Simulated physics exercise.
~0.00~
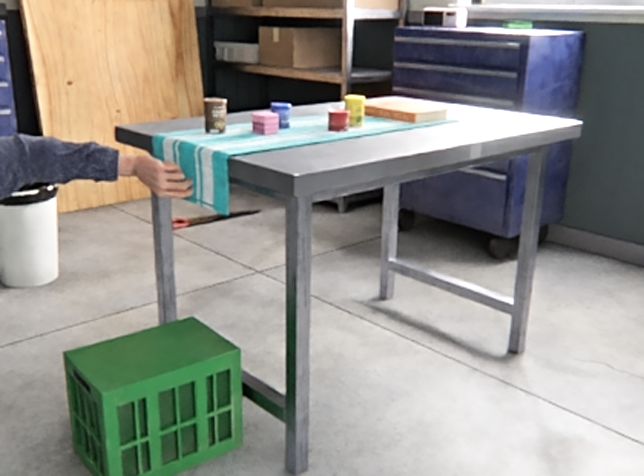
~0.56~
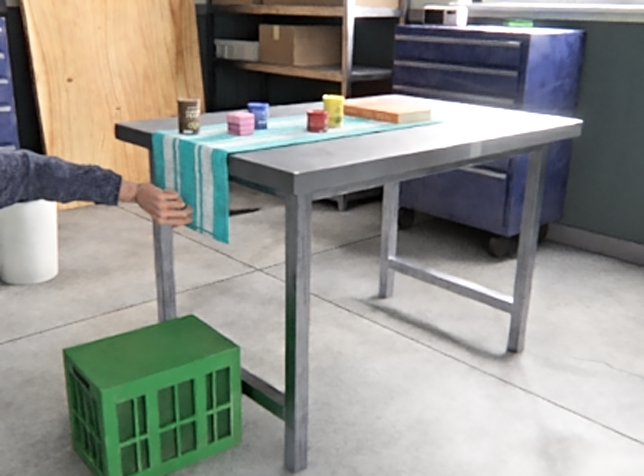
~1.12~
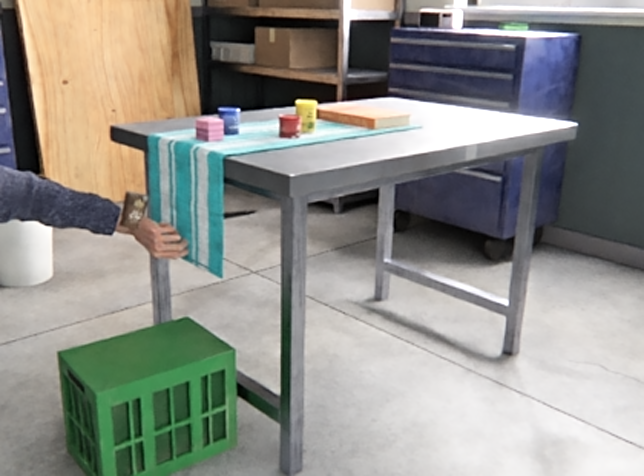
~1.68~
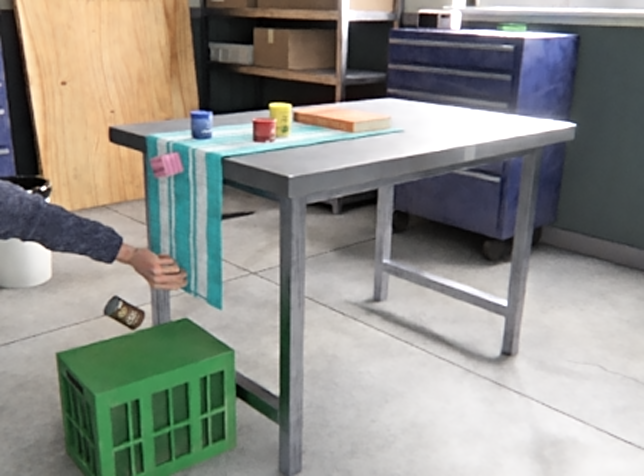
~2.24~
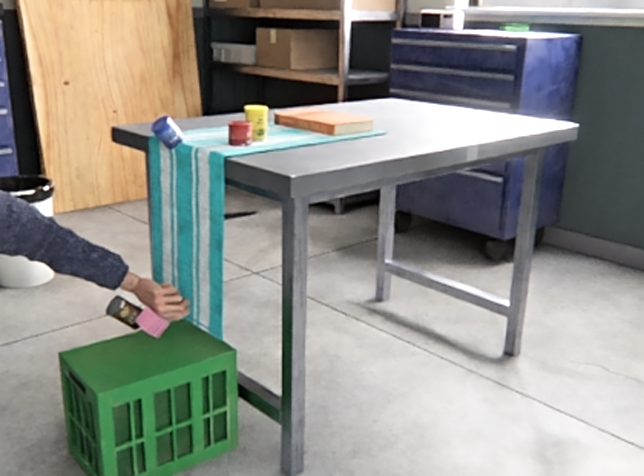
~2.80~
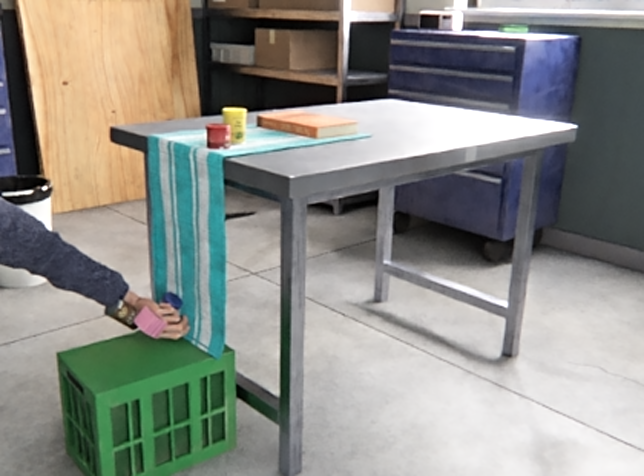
A striped turquoise scarf hangs over the left end of a grey metal table, carrying small containers, a pink cube and a flat wooden item, as a hand slowly pulls its loose end down. The load slides left toward the edge. The brown can goes over first and ends up tilted above the green crate by the hand. The pink cube tips over the edge and drops after it, and then the blue pot falls too. Finally the hem reaches the crate, the three fallen things are clustered by the hand, and the red pot, yellow can and wooden item remain on the table.
